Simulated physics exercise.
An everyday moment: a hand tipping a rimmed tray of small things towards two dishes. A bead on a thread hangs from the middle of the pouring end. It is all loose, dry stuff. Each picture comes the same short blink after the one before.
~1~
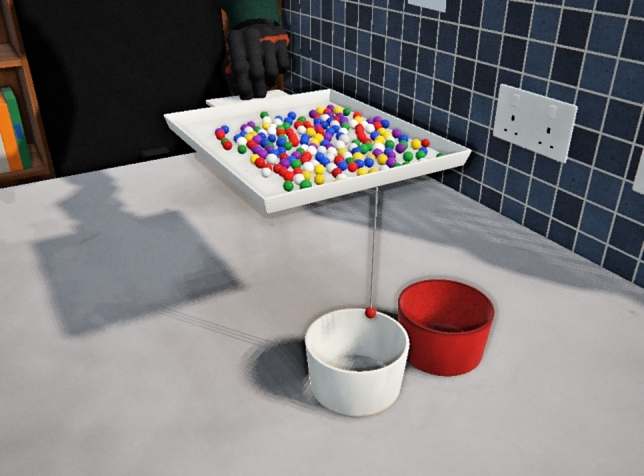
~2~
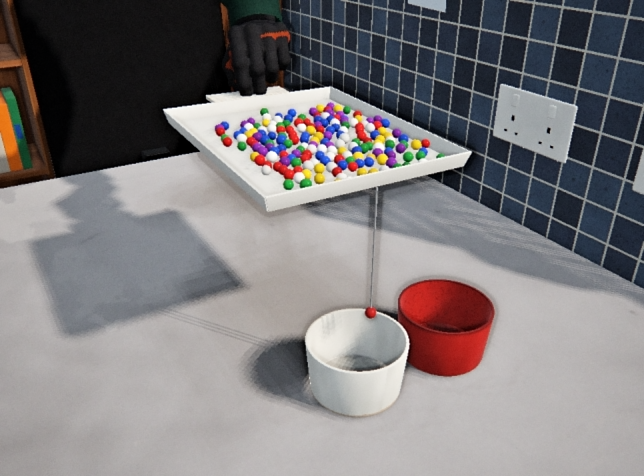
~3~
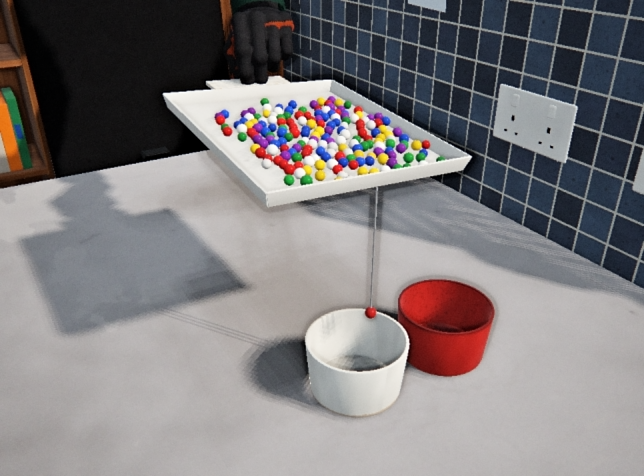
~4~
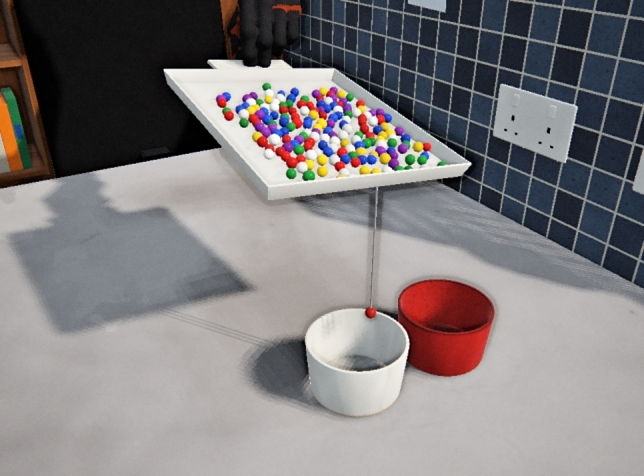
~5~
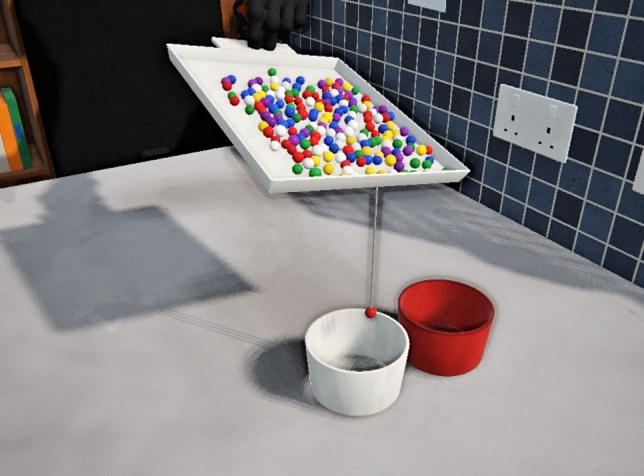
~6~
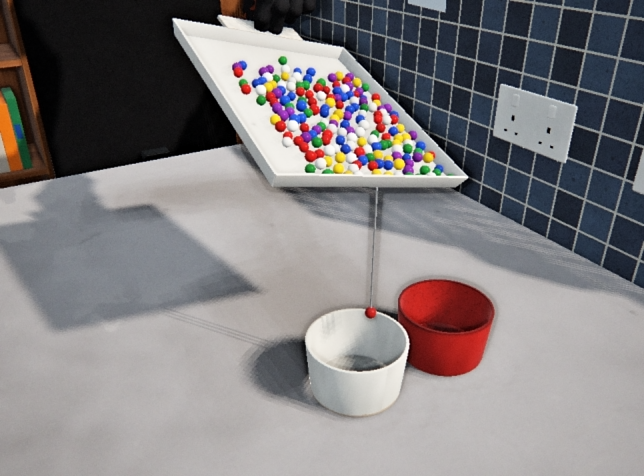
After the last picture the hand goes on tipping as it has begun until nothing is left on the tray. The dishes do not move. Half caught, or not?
In the dishes lies the larger part of it.
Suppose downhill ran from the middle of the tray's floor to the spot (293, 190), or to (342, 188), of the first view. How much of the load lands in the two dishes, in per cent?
The first gives 10 %, the second 20 %.
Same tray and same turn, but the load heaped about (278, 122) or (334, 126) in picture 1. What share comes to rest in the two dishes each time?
Roughly 60 per cent, and 90 per cent.
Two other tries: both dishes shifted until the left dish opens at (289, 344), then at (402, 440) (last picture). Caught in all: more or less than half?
The first try: Below a half. The second: Under half.
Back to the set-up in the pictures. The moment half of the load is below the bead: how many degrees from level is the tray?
Roughly 85°.
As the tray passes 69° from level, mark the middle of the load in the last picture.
Roughly at (435, 191).
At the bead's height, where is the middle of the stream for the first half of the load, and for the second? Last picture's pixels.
Around (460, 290) and then (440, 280).
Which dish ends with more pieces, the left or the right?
Fuller: The right one.
Soon after the last picture, tray tipped steeply; about two thirds on the tray; a small part in the right dish; a stray few outside both; about a quarter in the air.
A little later, tray tipped past a quarter turn; a stray few on the tray; most in the right dish; a small part outside both; a stray few in the air.
Later still, tray tipped past a quarter turn; most in the right dish; a small part outside both.
By the end, tray tipped past a quarter turn; none in the left dish; most in the right dish; a small part outside both.
